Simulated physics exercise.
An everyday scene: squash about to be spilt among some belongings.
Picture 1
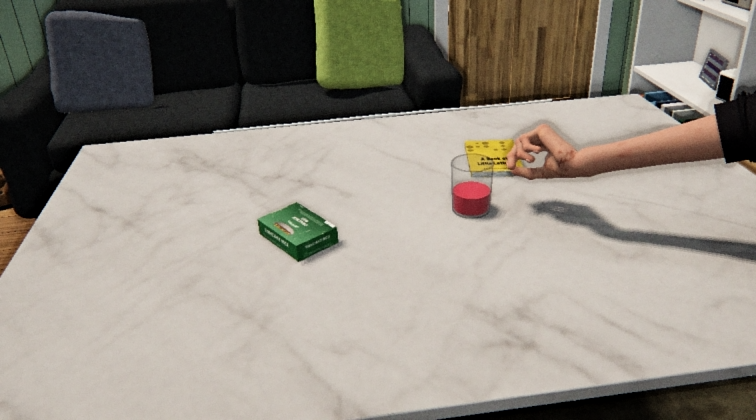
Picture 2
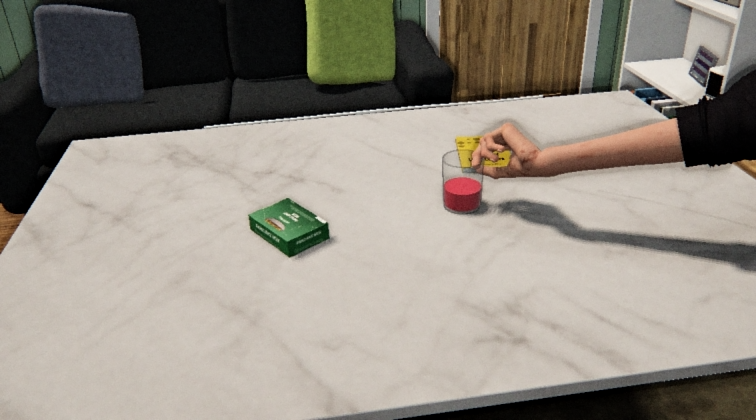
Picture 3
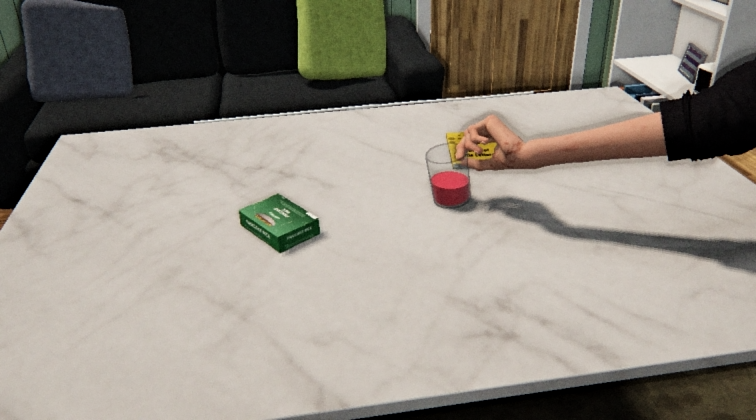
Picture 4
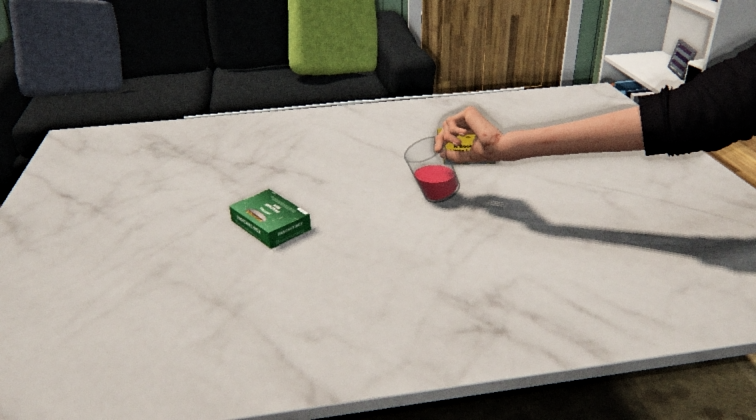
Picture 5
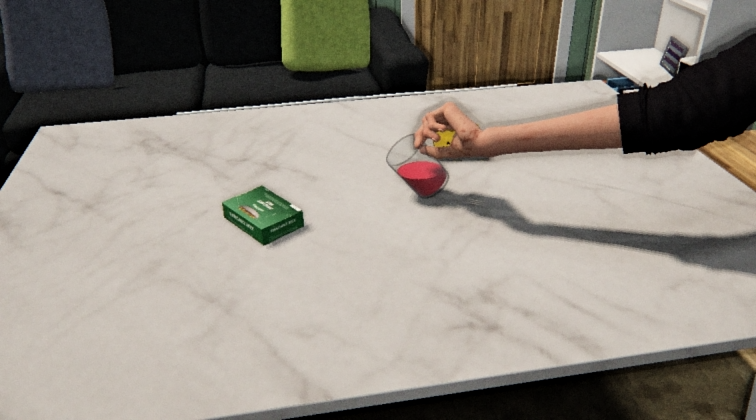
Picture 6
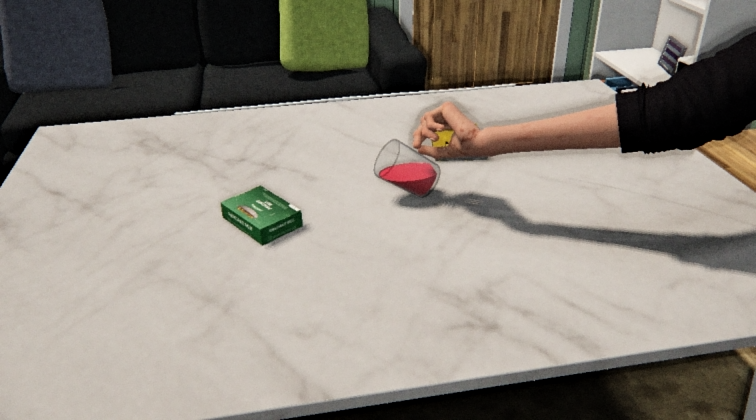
In a living room with a dark sofa behind, a white marble table is seen from slightly above, the view drifting a little before settling. A green packet lies left of centre, and to its right a hand reaching from the right holds a small yellow item by a clear tumbler of red drink. The hand moves left, nudging the upright tumbler, which tilts leftward, then leans over steeply.
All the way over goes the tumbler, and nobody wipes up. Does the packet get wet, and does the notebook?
For the packet the answer is that it meets the spill; for the notebook, that it avoids the spill.
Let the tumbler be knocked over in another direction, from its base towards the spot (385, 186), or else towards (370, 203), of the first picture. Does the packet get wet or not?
In the first try it escapes; in the second it ends up in the puddle.
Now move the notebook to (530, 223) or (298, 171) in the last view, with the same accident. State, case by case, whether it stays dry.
In case one it keeps clear of the spill, and in case two it is hit by the spill.
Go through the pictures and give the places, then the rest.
In the first frame, it stands upright; tumbler (472, 185) about a third full; packet (296, 222); notebook (493, 155).
In the second frame, it is being nudged; tumbler about a third full, surface at (462, 186).
In the third frame, it is being nudged; tumbler (449, 174) about a third full; notebook (475, 147).
In the fourth frame, it is being nudged; tumbler (432, 169) tipped 20°; packet (269, 209).
In the fifth frame, it is being nudged; tumbler (418, 166) tipped 35°.
In the sixth frame, it is falling; tumbler (406, 169) tipped 55°; packet (260, 206); notebook (457, 139).
Next, the puddle covers about as much as a plate; the packet is in it; the notebook is clear of it.
After that, the puddle covers about as much as a tray; the packet is in it; the notebook is clear of it.
Finally, the puddle covers about as much as a tray; the packet is in it; the notebook is clear of it.
